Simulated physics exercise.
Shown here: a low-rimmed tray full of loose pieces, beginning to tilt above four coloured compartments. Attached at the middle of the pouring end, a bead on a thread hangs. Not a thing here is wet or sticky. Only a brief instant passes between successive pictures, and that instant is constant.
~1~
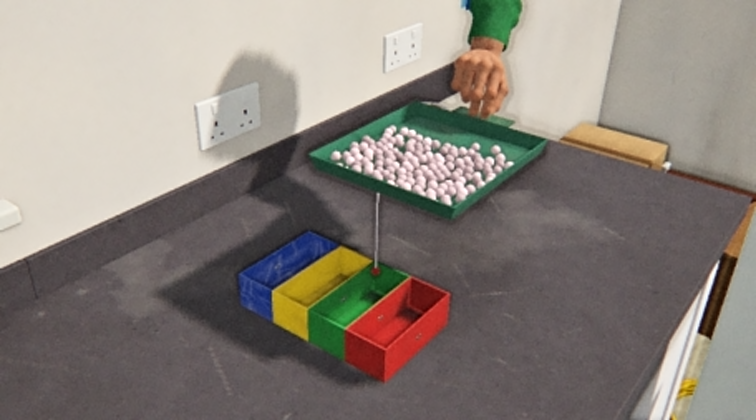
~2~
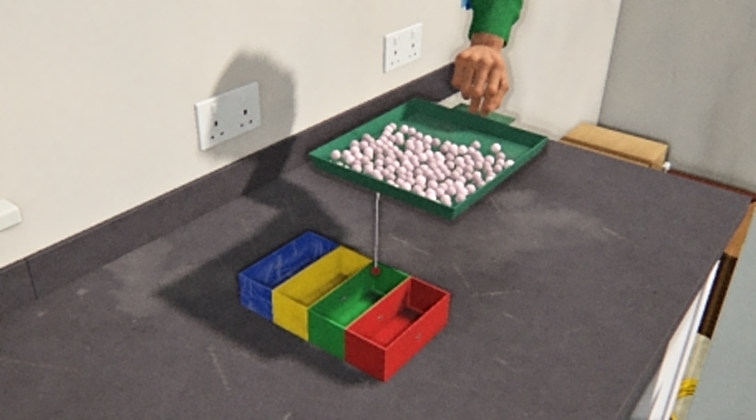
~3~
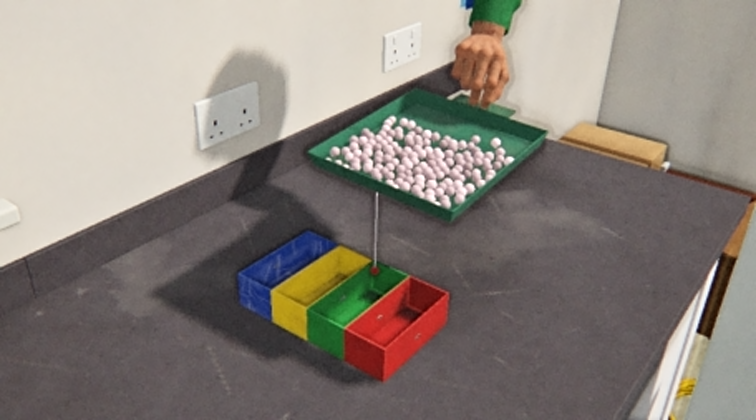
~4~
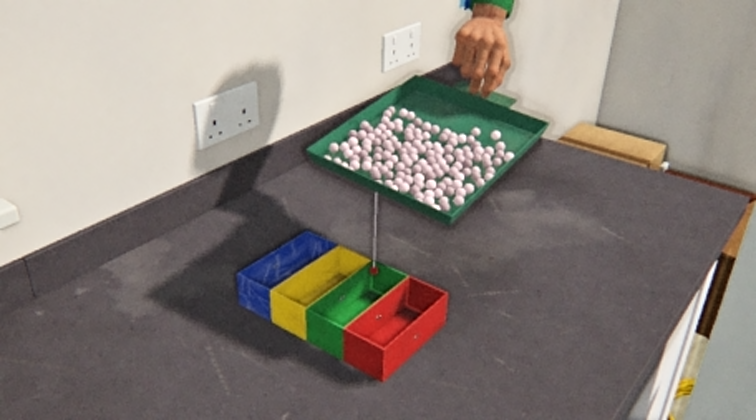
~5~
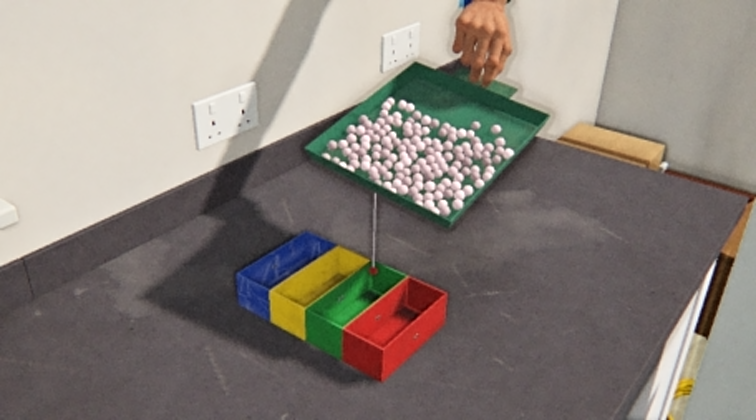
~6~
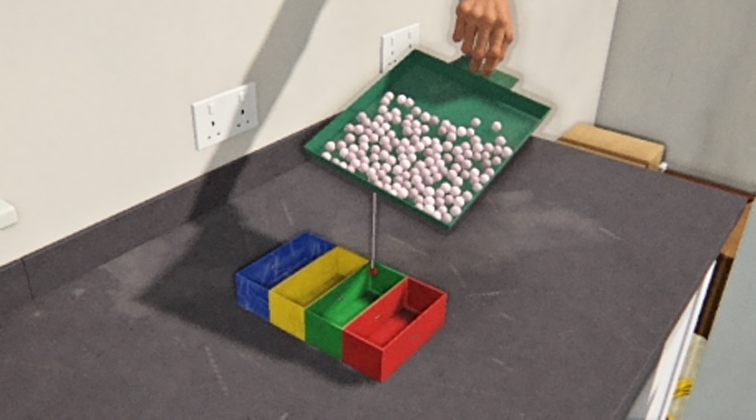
At first, a hand holds a green tray of small pale pink balls nearly level above blue, yellow, green and red compartments, a bead hanging on a thread beneath its near edge. The hand then raises the far side, and the tray tilts gradually, its right front corner dipping lowest as the balls shift slightly.
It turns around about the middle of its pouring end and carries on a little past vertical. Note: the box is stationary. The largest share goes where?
To the red cell.
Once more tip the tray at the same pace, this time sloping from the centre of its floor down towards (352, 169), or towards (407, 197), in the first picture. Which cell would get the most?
First: The blue one, second: The cell in red.
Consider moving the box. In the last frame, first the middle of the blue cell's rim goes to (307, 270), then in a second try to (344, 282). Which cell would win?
So it would be that red cell first and the green cell after that.
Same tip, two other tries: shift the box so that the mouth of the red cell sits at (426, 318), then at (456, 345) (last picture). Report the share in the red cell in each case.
You'd get near 70 per cent and afterwards near 10 per cent.
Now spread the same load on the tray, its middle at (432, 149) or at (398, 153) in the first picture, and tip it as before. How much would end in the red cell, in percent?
Close to 30 and close to 40 per cent.
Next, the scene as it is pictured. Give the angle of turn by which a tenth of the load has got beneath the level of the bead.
Reading: Some 75°.
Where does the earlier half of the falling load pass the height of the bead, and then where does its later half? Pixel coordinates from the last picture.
Earlier portion about (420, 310); later portion about (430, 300).
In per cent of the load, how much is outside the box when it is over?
Close to 60 in a hundred.
Soon, tray tipped steeply; most on the tray; a stray few in the red cell; a small part falling or outside the box.
A while on, tray tipped past a quarter turn; a stray few on the tray; about a third in the red cell; a stray few in the green cell; a stray few in the yellow cell; about two thirds falling or outside the box.
Towards the end, tray tipped past a quarter turn; about a third in the red cell; a stray few in the green cell; a stray few in the yellow cell; about two thirds falling or outside the box.
Finally, tray tipped past a quarter turn; about a third in the red cell; a stray few in the green cell; a stray few in the yellow cell; none in the blue cell; about two thirds outside the box.
